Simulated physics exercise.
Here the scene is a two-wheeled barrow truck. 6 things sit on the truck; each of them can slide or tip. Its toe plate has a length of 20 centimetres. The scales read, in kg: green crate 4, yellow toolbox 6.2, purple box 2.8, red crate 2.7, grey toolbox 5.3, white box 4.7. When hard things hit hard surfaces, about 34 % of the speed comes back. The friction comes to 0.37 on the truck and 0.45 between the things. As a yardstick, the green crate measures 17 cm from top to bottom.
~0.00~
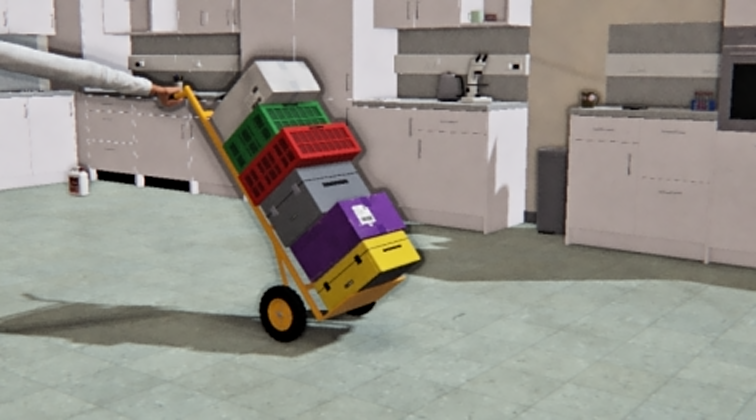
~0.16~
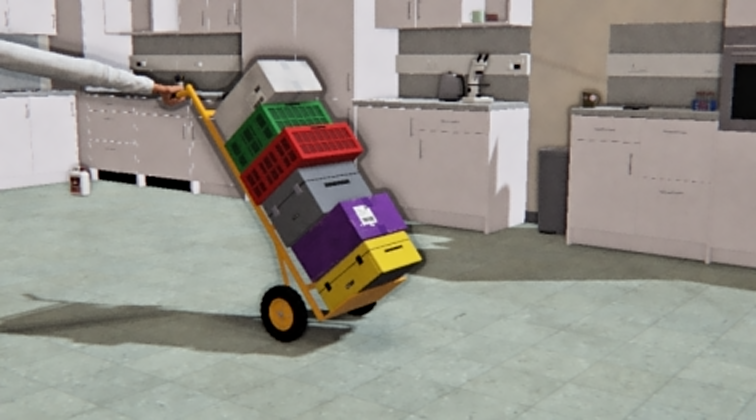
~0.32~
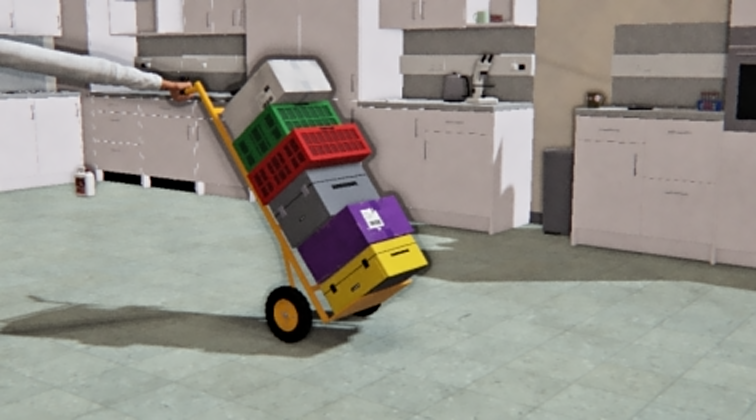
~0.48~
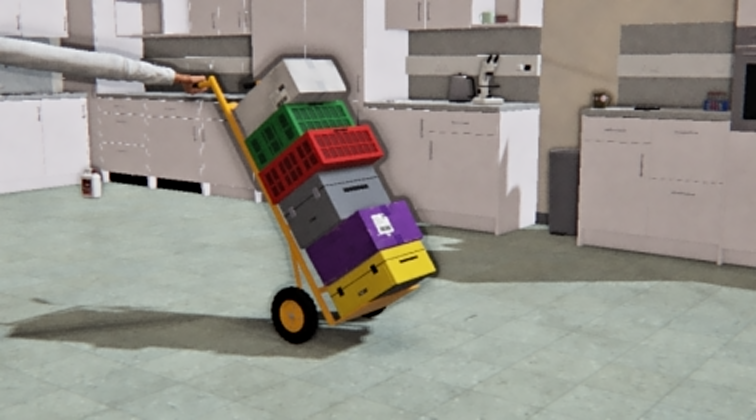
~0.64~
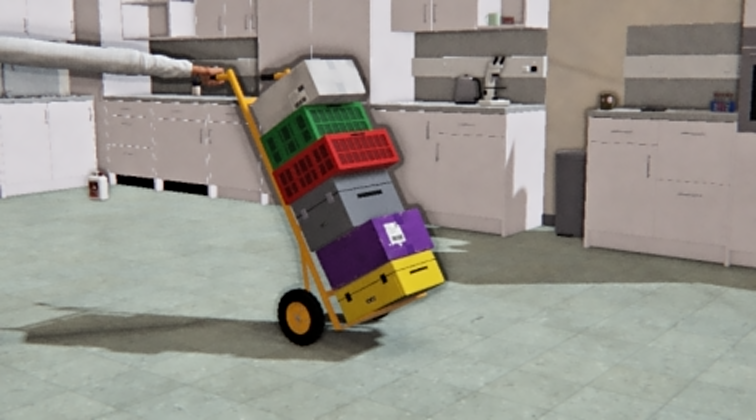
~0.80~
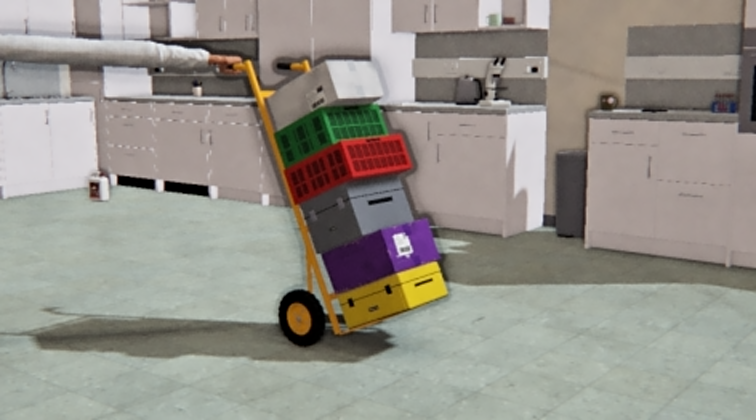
A yellow hand truck stacked with six colourful boxes and crates leaned back in a kitchen, then was gradually tilted more upright by an outstretched arm gripping its handle from the left.
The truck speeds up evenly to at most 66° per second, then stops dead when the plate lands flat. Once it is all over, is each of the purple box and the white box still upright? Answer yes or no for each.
Purple box - yes; white box - no.
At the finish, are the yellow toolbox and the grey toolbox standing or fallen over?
Final state - yellow toolbox: Remains on its base; grey toolbox: Goes over.
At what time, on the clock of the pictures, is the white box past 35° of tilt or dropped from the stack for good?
Near 1.8 s.
Around 1.90 s, truck upright; green crate and white box now dropped from the stack; purple box tipped 4° against what carries it near (401, 287); red crate tipped 42° against what carries it.
Around 2.40 s, truck upright; red crate and grey toolbox now dropped from the stack; purple box tipped 4° against what carries it near (401, 287); yellow toolbox tipped 4° against what carries it.
Finally (4.6 s), dropped from the stack and tipped over, green crate, red crate, grey toolbox and white box; the other 2 still in place (within 10 cm). Final places as that camera would see them, purple box near (398, 287).
